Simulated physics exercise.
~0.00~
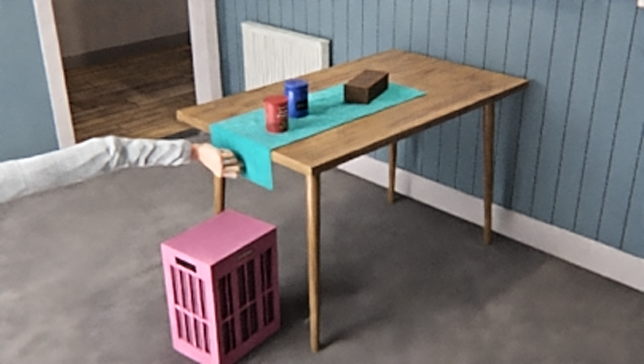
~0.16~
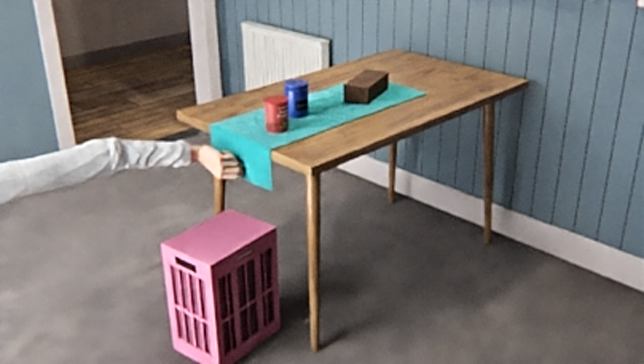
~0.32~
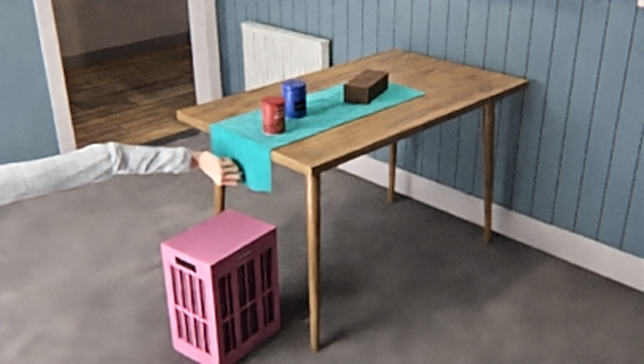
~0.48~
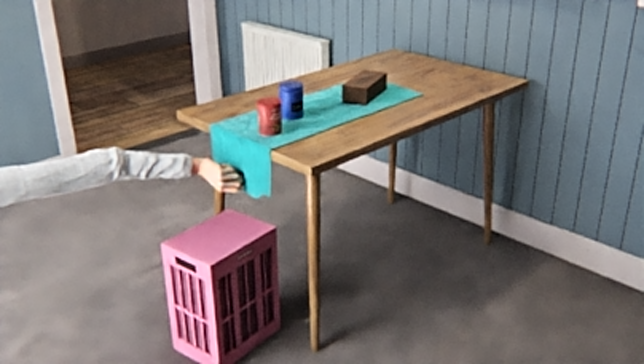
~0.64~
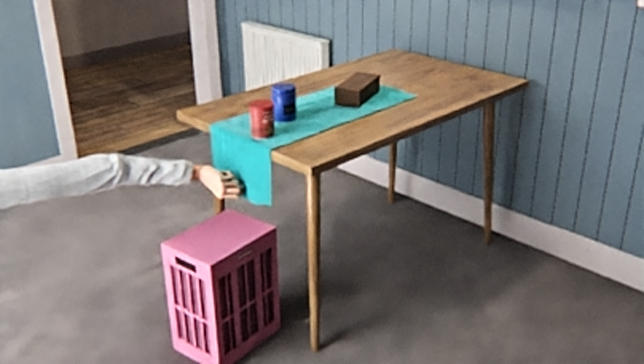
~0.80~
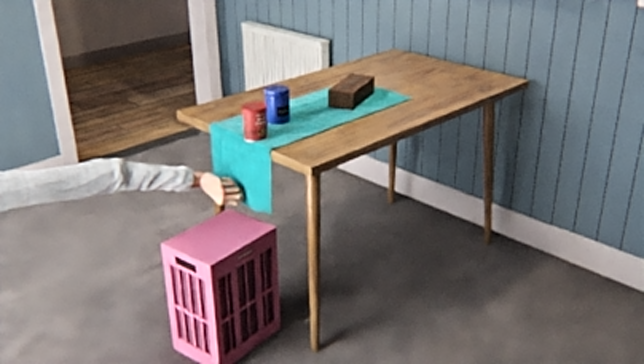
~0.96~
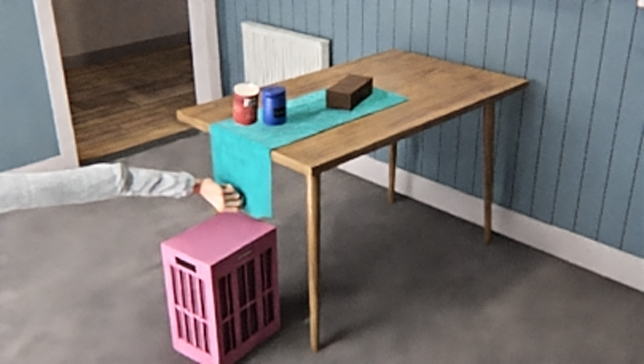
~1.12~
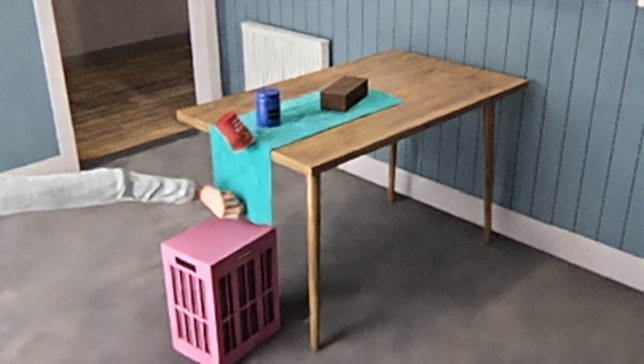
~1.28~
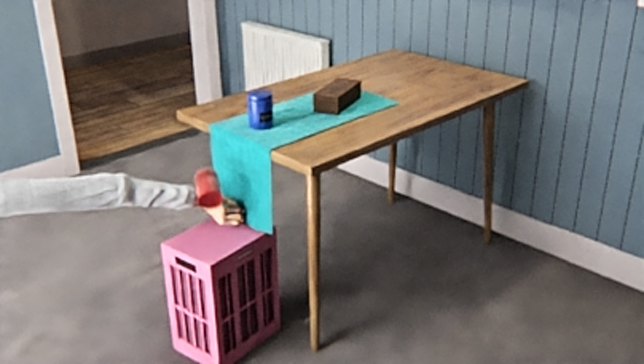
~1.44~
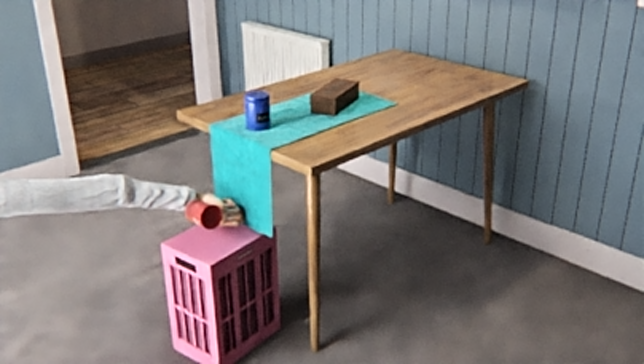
A hand in a pale sleeve grips the hanging end of a turquoise cloth on a wooden table and slowly draws it downward. The red tin, the blue jar and the brown brick ride along with the cloth toward the left end of the table. The hem sinks toward a pink crate on the floor as the red tin reaches the edge and tips over. The tin drops past the hand and turns onto its side just above the crate. At the end, the hem is down at the crate, while the blue jar still stands upright on the table near the brick.
